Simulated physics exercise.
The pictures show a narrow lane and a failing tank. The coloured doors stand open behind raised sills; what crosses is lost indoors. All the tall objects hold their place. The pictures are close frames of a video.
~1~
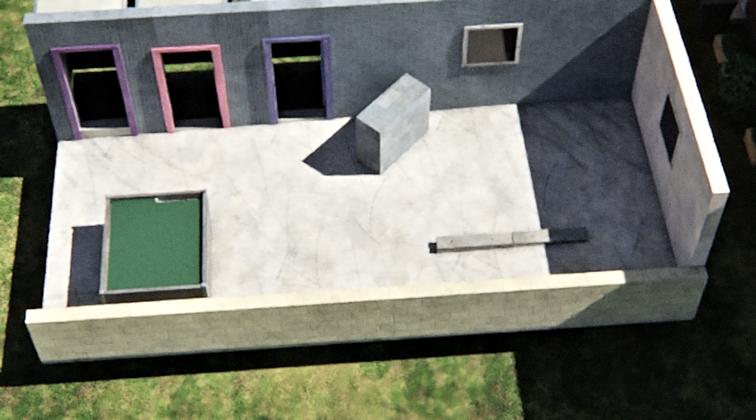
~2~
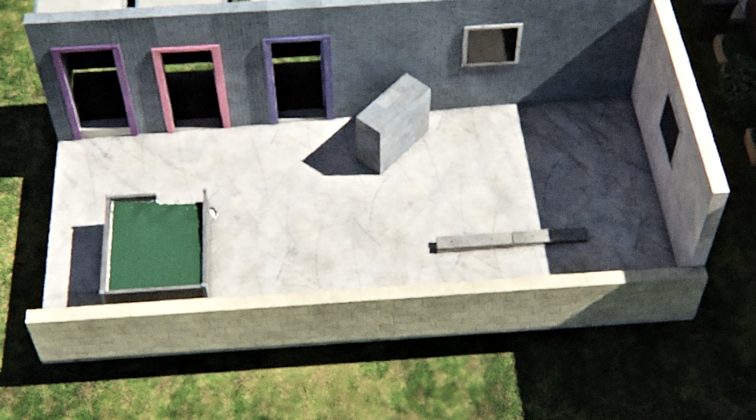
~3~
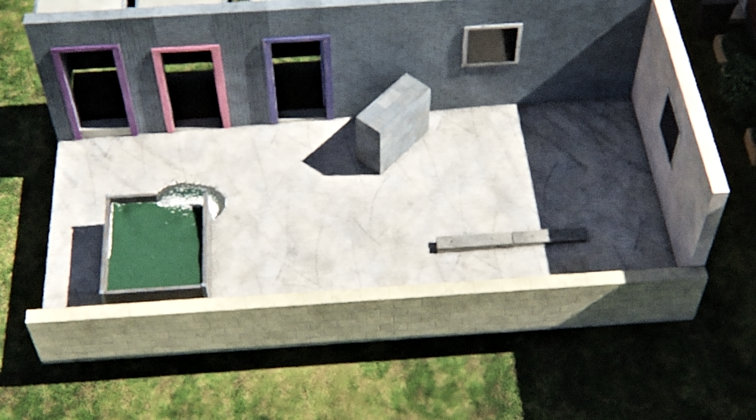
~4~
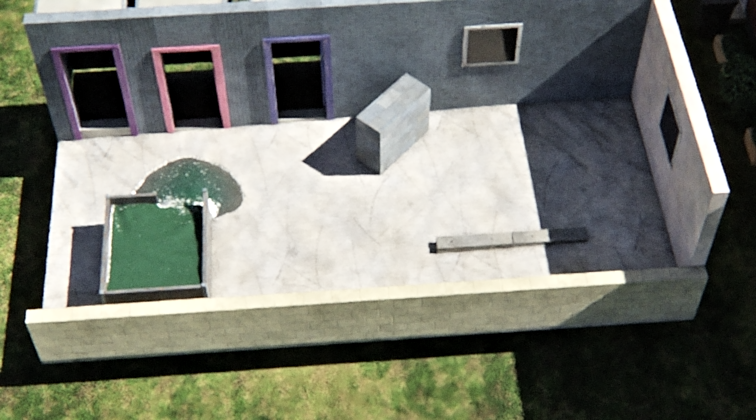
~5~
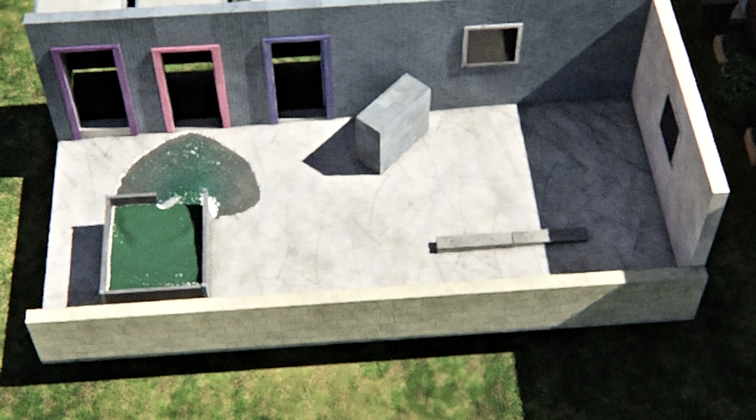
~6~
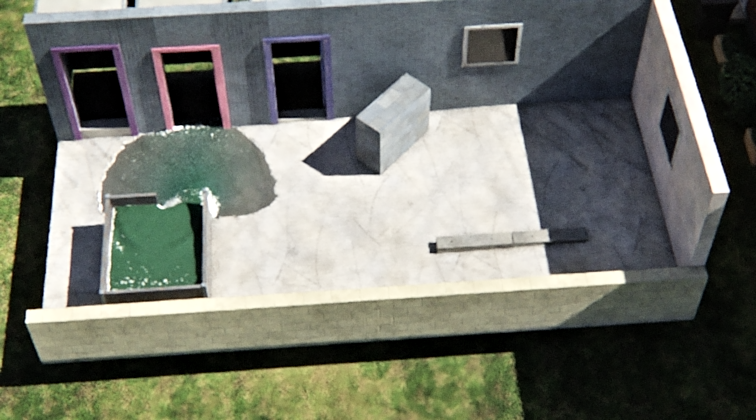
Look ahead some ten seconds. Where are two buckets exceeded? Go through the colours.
In the end: The purple door admits no more than that; the blue door lets in a lot; the pink door lets in a lot.
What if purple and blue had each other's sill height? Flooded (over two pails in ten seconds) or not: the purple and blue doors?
The purple one goes over; the blue one takes less.
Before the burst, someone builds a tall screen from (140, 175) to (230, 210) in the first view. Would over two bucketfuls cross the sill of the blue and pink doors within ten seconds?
Then: Blue holds; pink holds.
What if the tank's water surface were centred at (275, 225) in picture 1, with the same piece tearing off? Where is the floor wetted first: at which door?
The door marked blue.
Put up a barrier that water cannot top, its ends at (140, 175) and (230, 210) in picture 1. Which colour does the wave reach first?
It is the purple one.
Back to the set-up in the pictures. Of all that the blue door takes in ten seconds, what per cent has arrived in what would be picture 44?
I make it 90 per cent.
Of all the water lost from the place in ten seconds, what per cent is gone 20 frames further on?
Close to 50 %.
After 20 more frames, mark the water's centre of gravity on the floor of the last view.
Near (198, 220).
A moment on, water covers 15 % of the floor; the purple door wet at the sill, nothing in, the blue door wet at the sill, nothing in, the pink door far over two buckets in.
Next, water covers 20 % of the floor; the purple door wet at the sill, nothing in, the blue door under two buckets in, the pink door far over two buckets in.
Then, water covers 25 % of the floor; the purple door wet at the sill, nothing in, the blue door over two buckets in, the pink door far over two buckets in.
Later, water covers 35 % of the floor; the purple door wet at the sill, nothing in, the blue door over two buckets in, the pink door far over two buckets in.
In the end, water covers 35 % of the floor; the purple door wet at the sill, nothing in, the blue door over two buckets in, the pink door far over two buckets in.
